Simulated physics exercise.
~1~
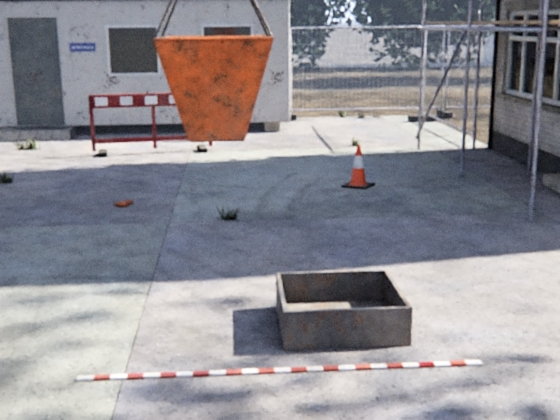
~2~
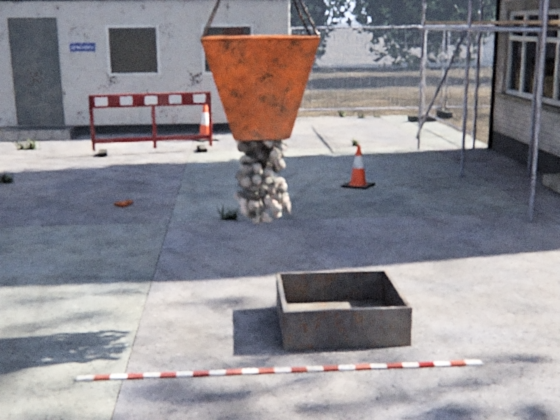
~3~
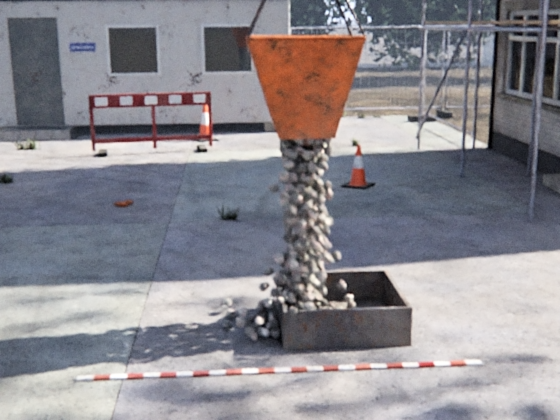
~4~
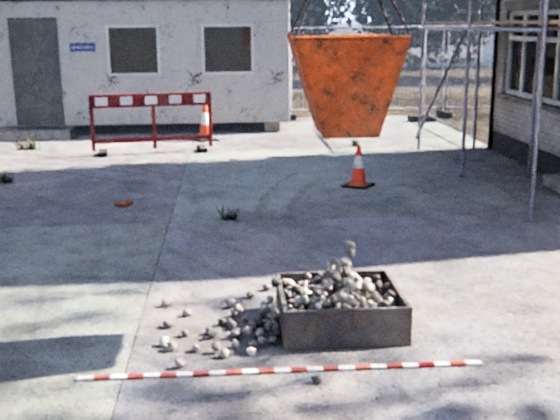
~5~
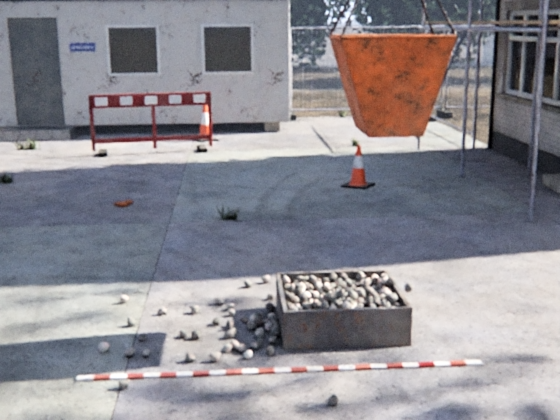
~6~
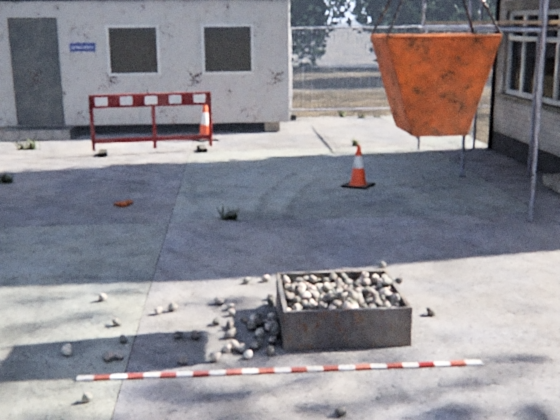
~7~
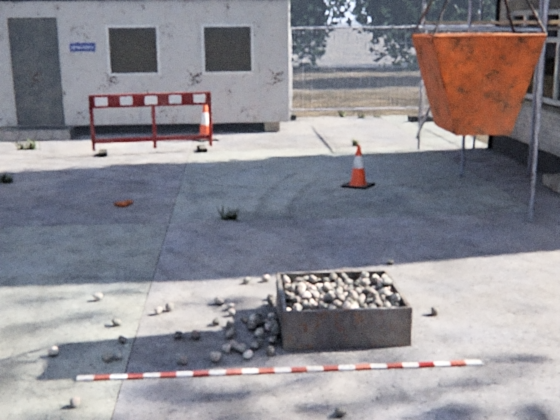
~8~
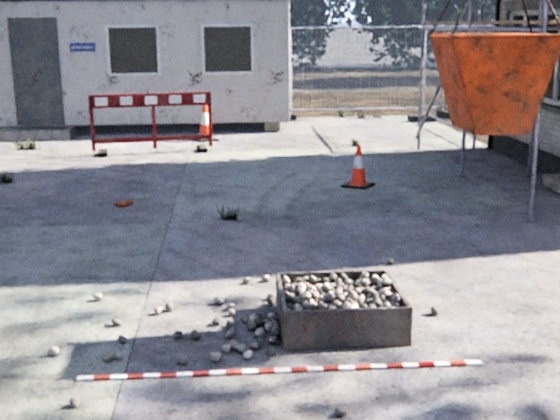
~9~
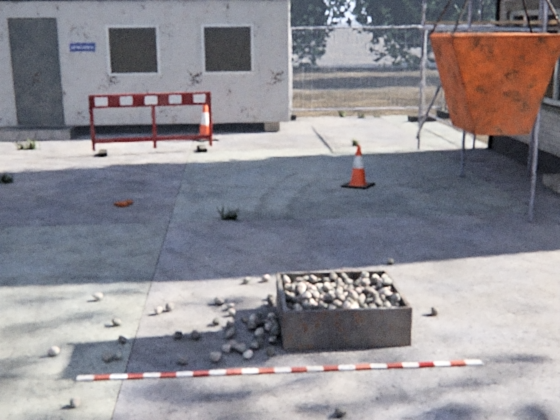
The footage shows an orange skip moving rightwards above a paved yard, pouring pale cobbles towards an open bin. The skip empties and continues right before stopping, leaving the bin heaped with most of the stones and others scattered on the ground, mainly to its left.
